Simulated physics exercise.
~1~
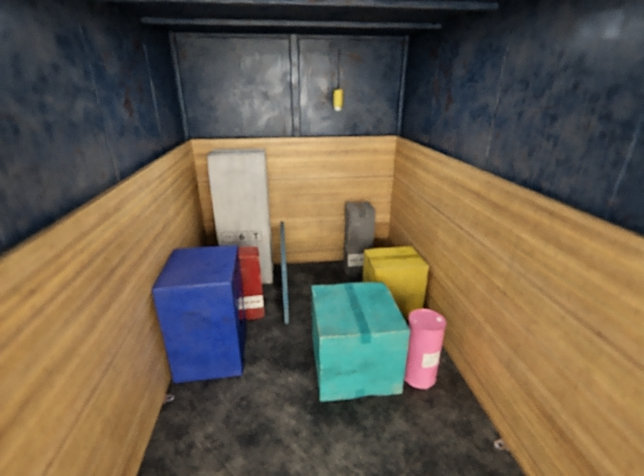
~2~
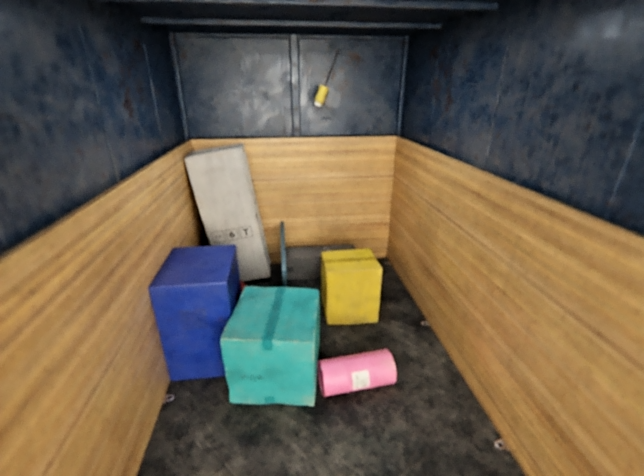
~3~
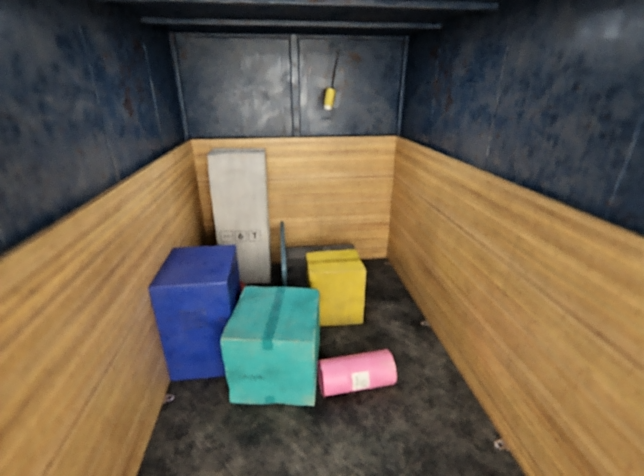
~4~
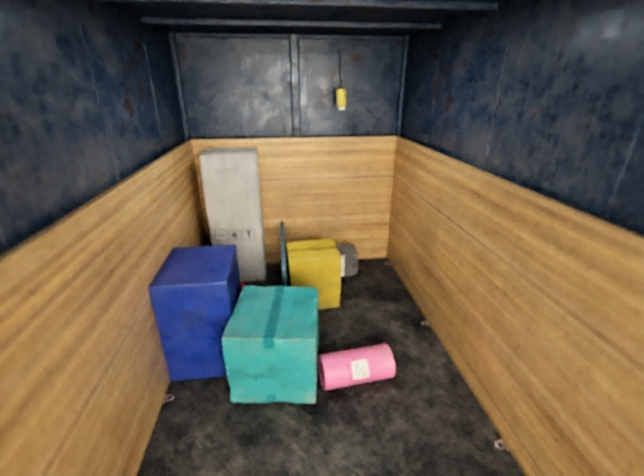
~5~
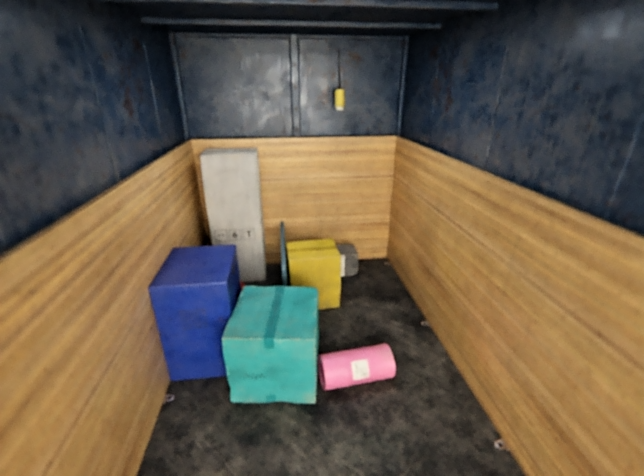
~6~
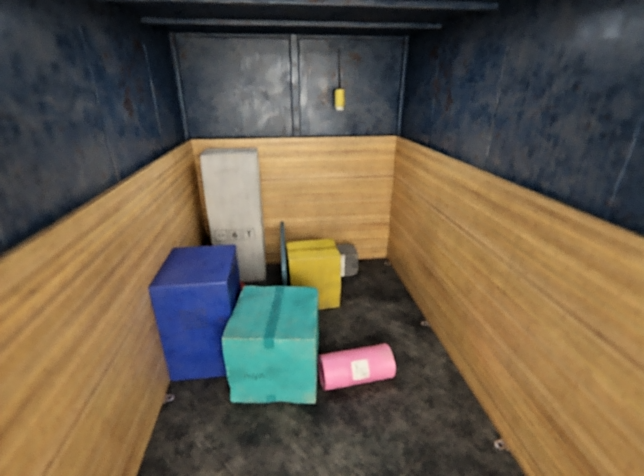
A yellow lamp hangs on its cord above the load bay of a van, where coloured boxes and a pink canister stand between wood-panelled walls. The lamp swings to the left as the turquoise and yellow boxes slide left, the pink canister topples onto its side and the dark grey box falls over at the back. The tall white box leans to the left, then rocks upright again. The yellow box slides further left and then back towards the cab, partly covering the grey box. The blue box stays put, and finally everything rests, with the canister still lying down.
